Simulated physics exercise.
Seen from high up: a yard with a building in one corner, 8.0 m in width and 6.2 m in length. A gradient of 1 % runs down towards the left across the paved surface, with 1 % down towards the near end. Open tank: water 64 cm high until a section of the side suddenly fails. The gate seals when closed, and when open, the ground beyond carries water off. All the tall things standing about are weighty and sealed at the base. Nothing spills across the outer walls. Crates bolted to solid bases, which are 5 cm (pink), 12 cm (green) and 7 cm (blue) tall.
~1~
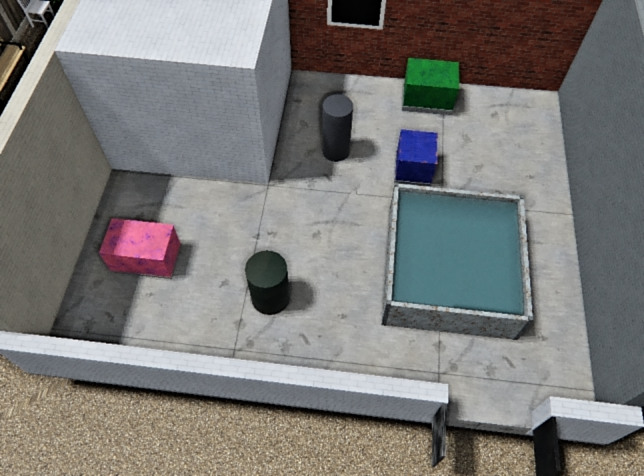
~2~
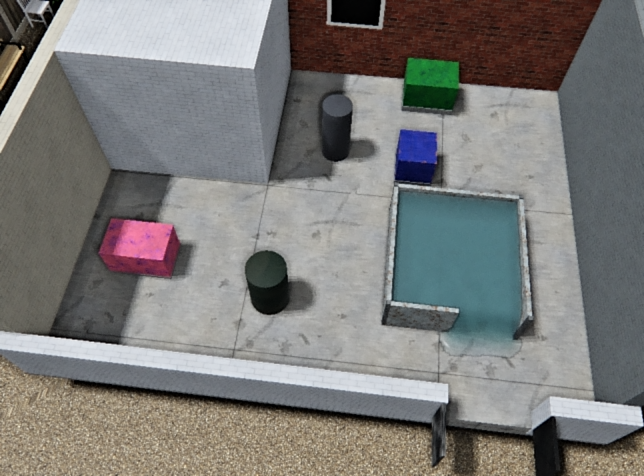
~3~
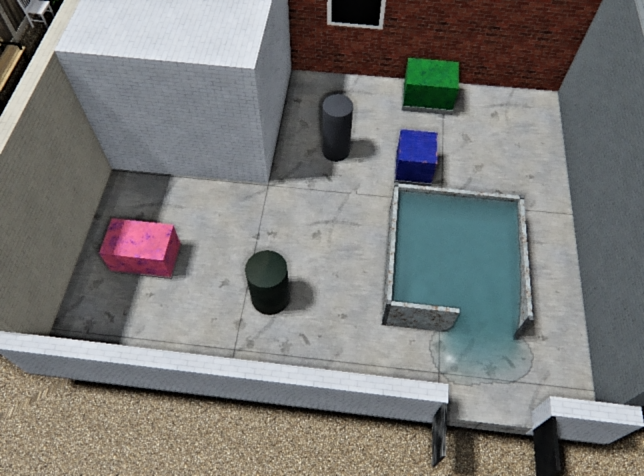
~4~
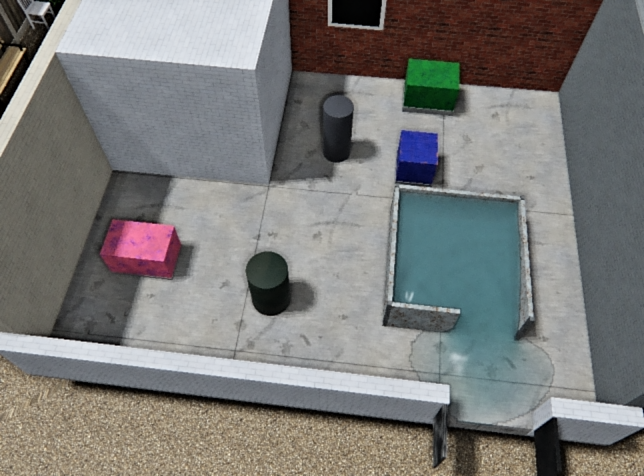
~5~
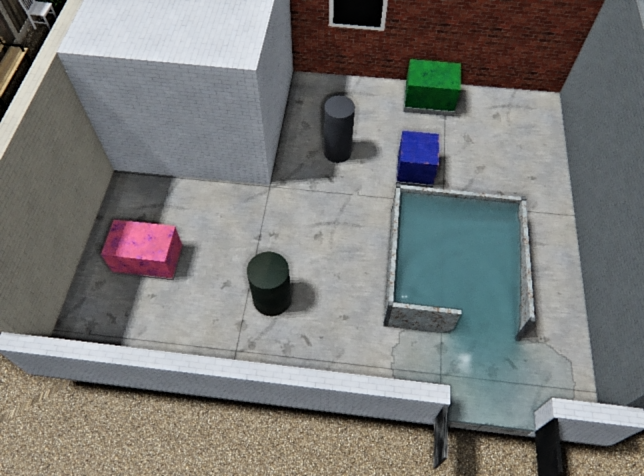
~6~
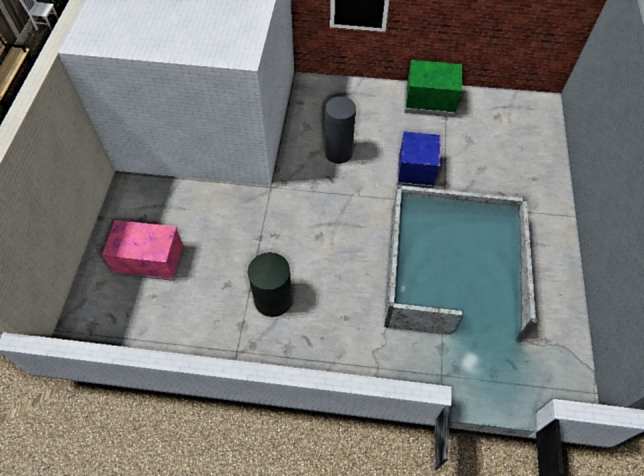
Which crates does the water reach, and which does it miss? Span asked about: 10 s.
Crate by crate: Pink crate - missed, green crate - missed, blue crate - missed.
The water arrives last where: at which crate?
The blue one.
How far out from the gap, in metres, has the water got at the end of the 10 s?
That works out near 6.8 m.
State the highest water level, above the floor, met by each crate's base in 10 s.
Peak readings (cm) - pink: 2; green: 6; blue: 4.
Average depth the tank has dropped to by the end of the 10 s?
About 9 cm.
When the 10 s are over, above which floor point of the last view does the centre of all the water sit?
(425, 251).
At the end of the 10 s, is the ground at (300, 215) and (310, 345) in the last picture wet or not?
Not yet touched, then awash.
A moment later water covers 10 % of the floor and is deepest (46 cm) near (596, 420); pink plinth not reached, green plinth not reached, blue plinth not reached.
Soon after water covers 20 % of the floor and is deepest (28 cm) near (596, 420); pink plinth not reached, green plinth not reached, blue plinth not reached.
Next water covers 30 % of the floor and is deepest (19 cm) near (489, 347); pink plinth not reached, green plinth not reached, blue plinth not reached.
Later on water covers 35 % of the floor and is deepest (12 cm) near (543, 414); pink plinth reached, green plinth reached, blue plinth reached.
At the end water covers 50 % of the floor and is deepest (7 cm) near (543, 414); highest at the pink plinth 2 cm, highest at the green plinth 6 cm, highest at the blue plinth 4 cm.
